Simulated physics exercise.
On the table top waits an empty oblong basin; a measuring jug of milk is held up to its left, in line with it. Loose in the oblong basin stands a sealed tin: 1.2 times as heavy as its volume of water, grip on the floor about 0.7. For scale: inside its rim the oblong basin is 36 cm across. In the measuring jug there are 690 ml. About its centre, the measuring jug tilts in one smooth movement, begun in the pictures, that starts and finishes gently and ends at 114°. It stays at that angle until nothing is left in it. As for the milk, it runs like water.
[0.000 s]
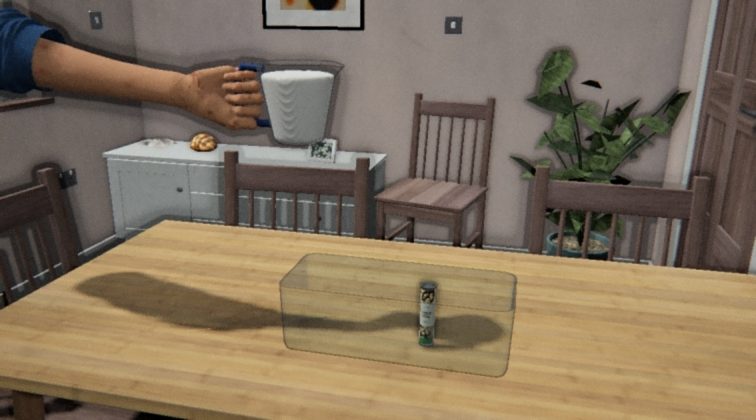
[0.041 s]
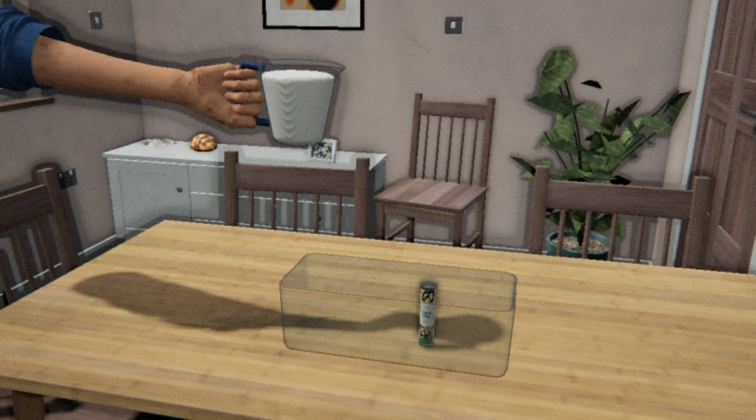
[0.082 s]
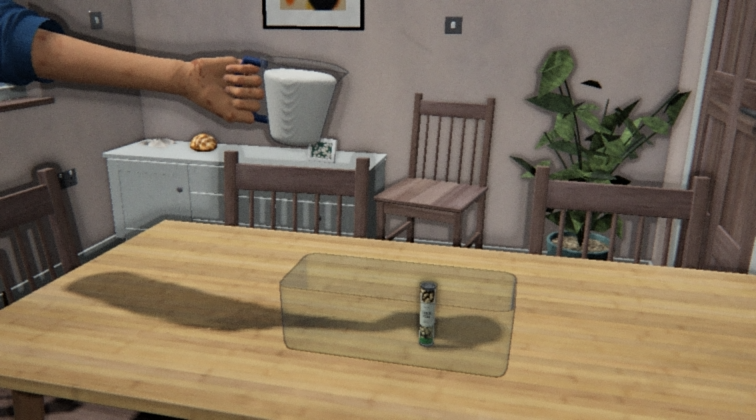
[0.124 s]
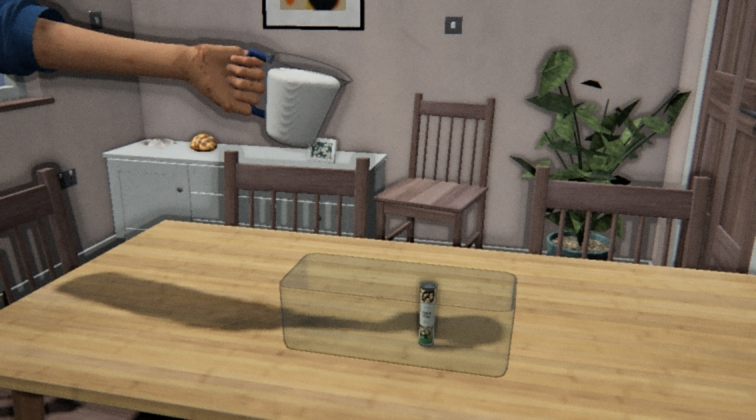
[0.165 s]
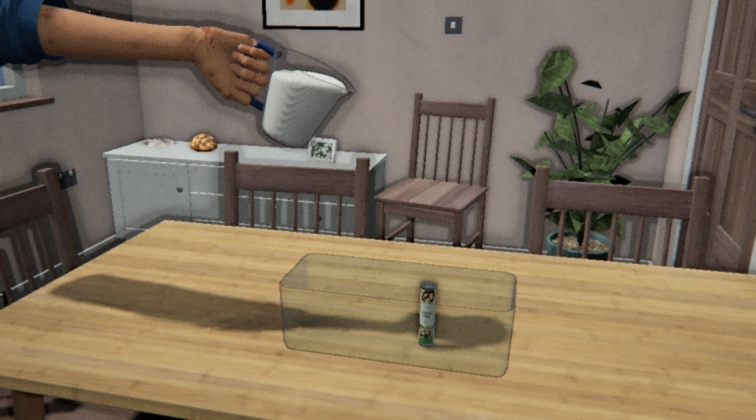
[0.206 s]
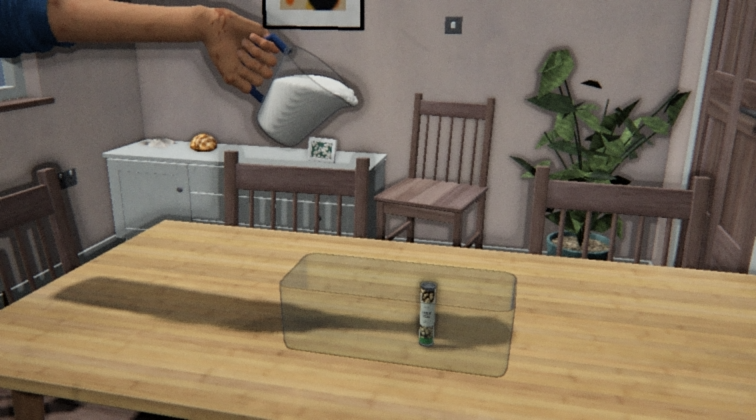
A measuring jug of milk, held by a hand at left, tilting smoothly rightward above a table with a clear empty basin.
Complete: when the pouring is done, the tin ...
... has gone over.
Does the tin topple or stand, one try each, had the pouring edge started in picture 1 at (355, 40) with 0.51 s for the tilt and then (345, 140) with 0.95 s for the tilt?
In the first try it comes down; in the second it remains standing.
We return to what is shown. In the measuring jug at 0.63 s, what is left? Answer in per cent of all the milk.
Near 3 percent, more or less.
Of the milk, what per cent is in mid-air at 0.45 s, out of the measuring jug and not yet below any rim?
Around 60 percent.
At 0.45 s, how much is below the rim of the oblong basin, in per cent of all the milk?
Near 7 in a hundred.
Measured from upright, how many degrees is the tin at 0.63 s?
It tilts roughly 5° from upright.
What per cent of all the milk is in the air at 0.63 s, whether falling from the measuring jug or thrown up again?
Roughly 26 %.
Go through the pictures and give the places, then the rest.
In the first picture, tilt 0°; pouring edge (344, 65); surface from (265, 73) to (335, 75); the oblong basin's rim runs from (293, 269) to (515, 293); the tin's top is at (429, 288).
In the second picture, tilt 2°; pouring edge (346, 67); surface from (266, 73) to (335, 77).
In the third picture, tilt 7°; pouring edge (349, 72); surface from (269, 70) to (337, 79).
In the fourth picture, tilt 15°; pouring edge (353, 80); surface from (272, 69) to (340, 82).
In the fifth picture, tilt 26°; pouring edge (356, 92); surface from (275, 76) to (345, 87).
In the sixth picture, tilt 39°; pouring edge (357, 106); surface from (272, 89) to (353, 98); 1 per cent is over the edge.
Then, 0.45 s in, the tilt is 109° and 34 per cent is still to pour; the tin stands where it began.
Then, 0.63 s in, the tilt is 114° and 3 per cent is still to pour; the tin leans 5°.
Then, 0.82 s in, the tilt is 114° and 0 per cent is still to pour; the tin leans 41°.
Then, 1.02 s in, the tilt is 114° and 0 per cent is still to pour; the tin lies on its side.
Finally, the tin lies on its side.
